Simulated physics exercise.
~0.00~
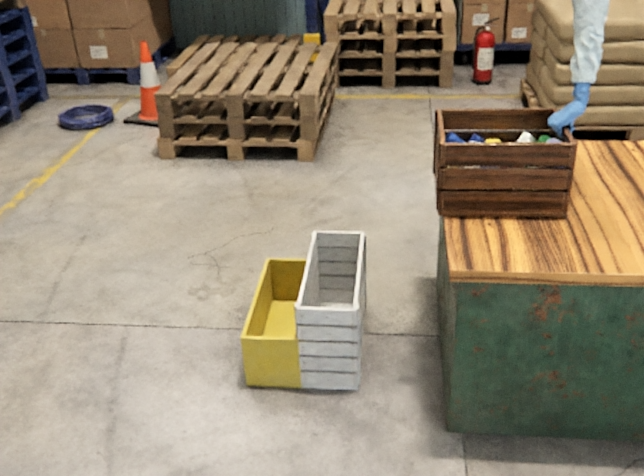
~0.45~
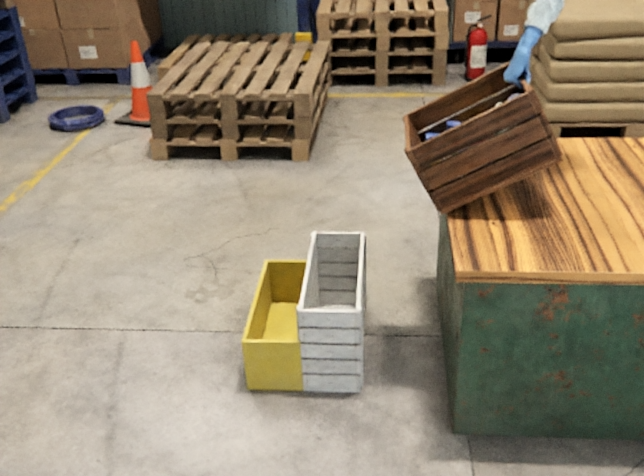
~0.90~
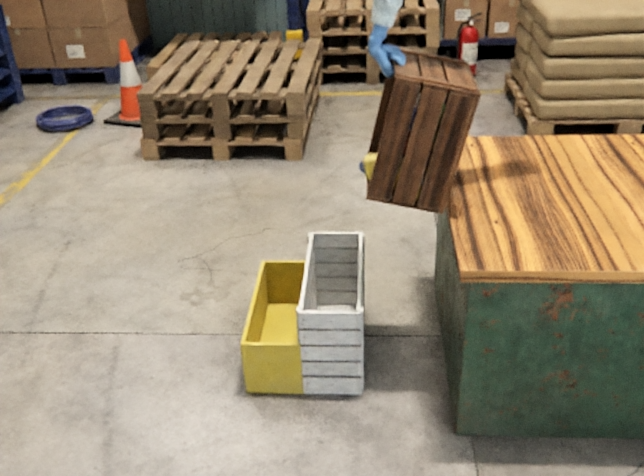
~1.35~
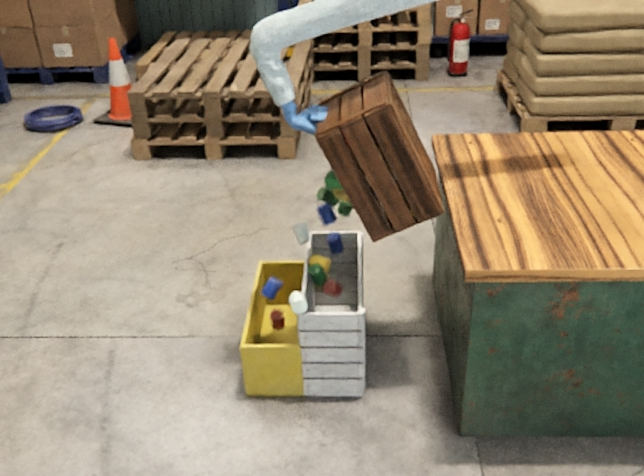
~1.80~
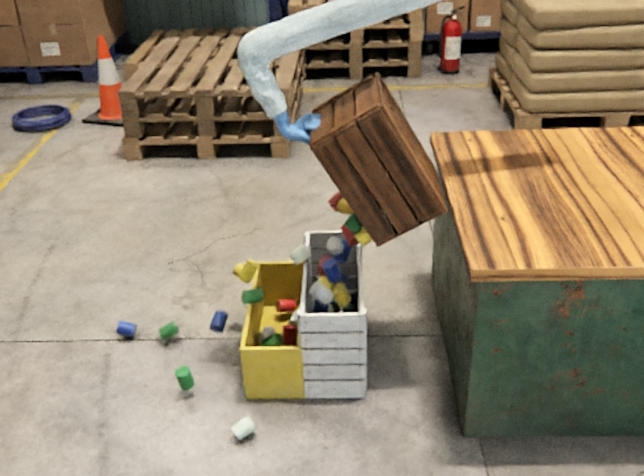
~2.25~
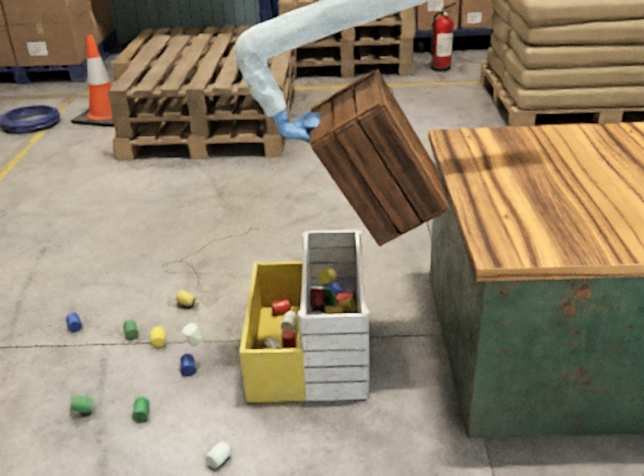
A gloved hand tipped a wooden crate over the edge of a wood-topped bench, spilling colorful little jars toward a white trough and a yellow tub below. Most landed in the white trough, some in the yellow tub, and several scattered across the floor to the left.
